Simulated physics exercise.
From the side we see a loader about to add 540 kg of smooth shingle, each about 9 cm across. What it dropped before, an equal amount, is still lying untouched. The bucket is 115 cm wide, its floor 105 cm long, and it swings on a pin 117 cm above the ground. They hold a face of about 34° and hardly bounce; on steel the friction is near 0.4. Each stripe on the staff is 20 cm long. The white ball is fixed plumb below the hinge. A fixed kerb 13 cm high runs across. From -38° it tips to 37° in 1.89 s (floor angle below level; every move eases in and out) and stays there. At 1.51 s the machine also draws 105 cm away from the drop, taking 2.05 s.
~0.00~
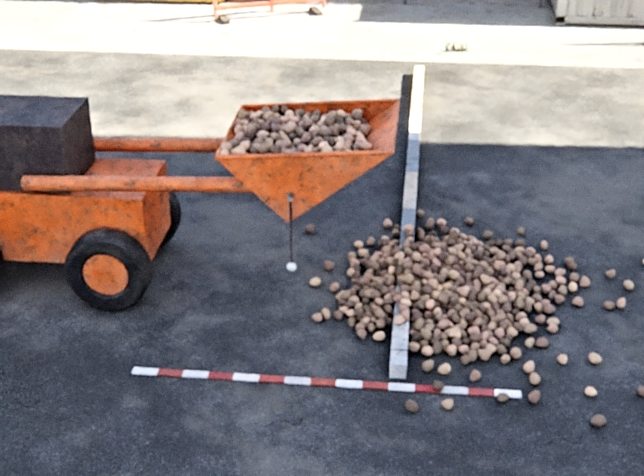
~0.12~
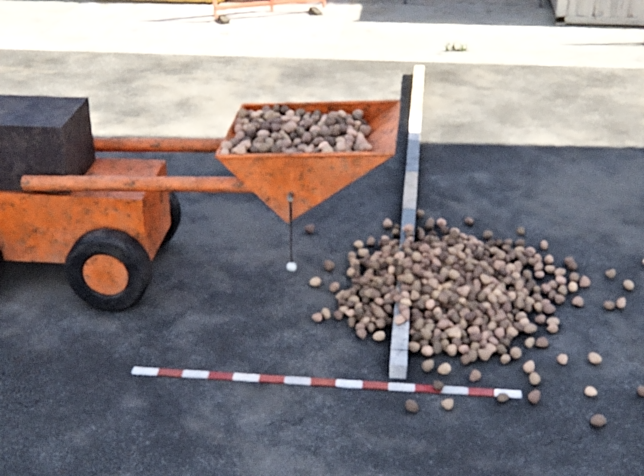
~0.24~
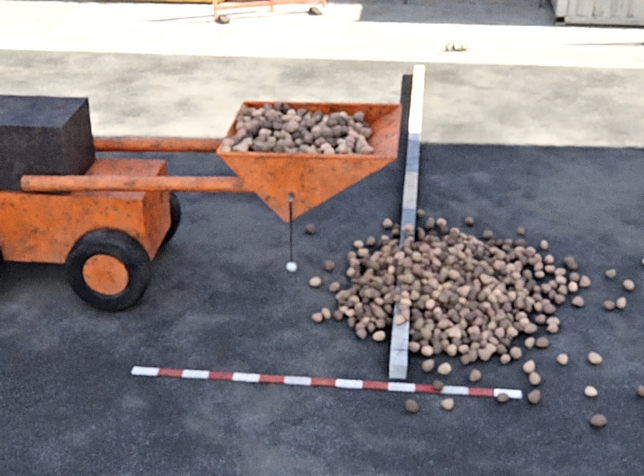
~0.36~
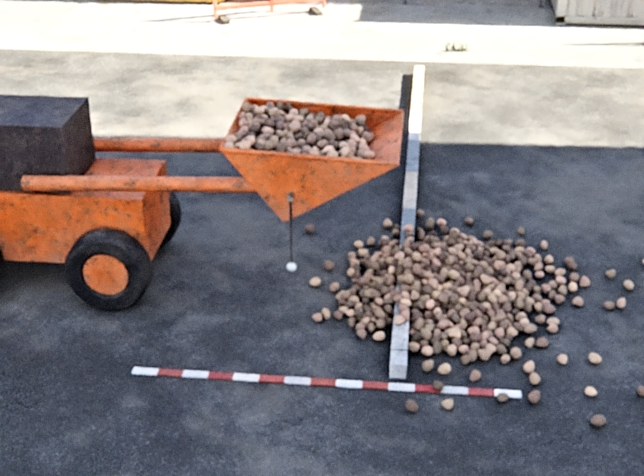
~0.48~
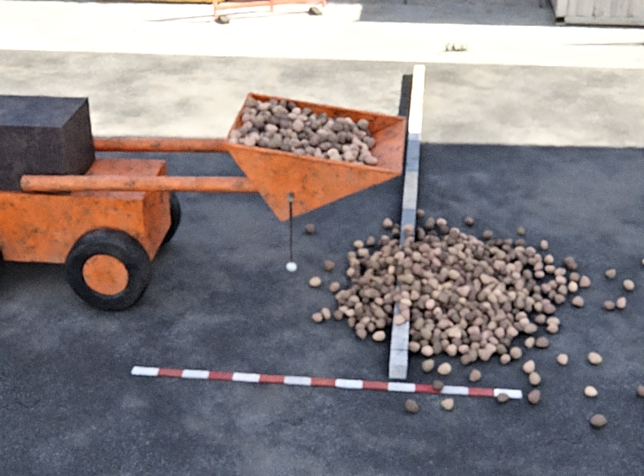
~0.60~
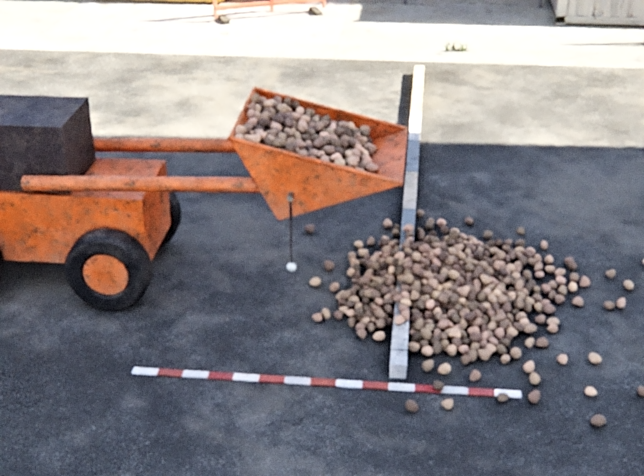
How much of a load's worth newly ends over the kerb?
Close to 37 parts in a hundred.
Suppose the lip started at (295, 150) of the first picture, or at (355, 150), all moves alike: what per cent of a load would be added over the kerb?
Near 0 per cent from the first place, 10 from the second.
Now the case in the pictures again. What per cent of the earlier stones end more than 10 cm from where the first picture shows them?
Roughly 15 per cent of them.
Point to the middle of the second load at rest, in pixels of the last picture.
Near (390, 272).
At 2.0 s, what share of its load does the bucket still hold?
It holds some 25 per cent.
After 1.4 s the floor is at 25°; in per cent of one load, 97 in the bucket, 27 on this side of the kerb, 77 over the kerb; the foremost stones are at (632, 286).
After 2.0 s the floor is at 37°; in per cent of one load, 24 in the bucket, 76 on this side of the kerb, 99 over the kerb; the foremost stones are at (632, 286).
After 4.0 s the floor is at 37°; in per cent of one load, 0 in the bucket, 87 on this side of the kerb, 113 over the kerb; the foremost stones are at (634, 285).
After 6.8 s the floor is at 37°; in per cent of one load, 0 in the bucket, 87 on this side of the kerb, 113 over the kerb; the foremost stones are at (634, 285). Net gain over the kerb, 37.
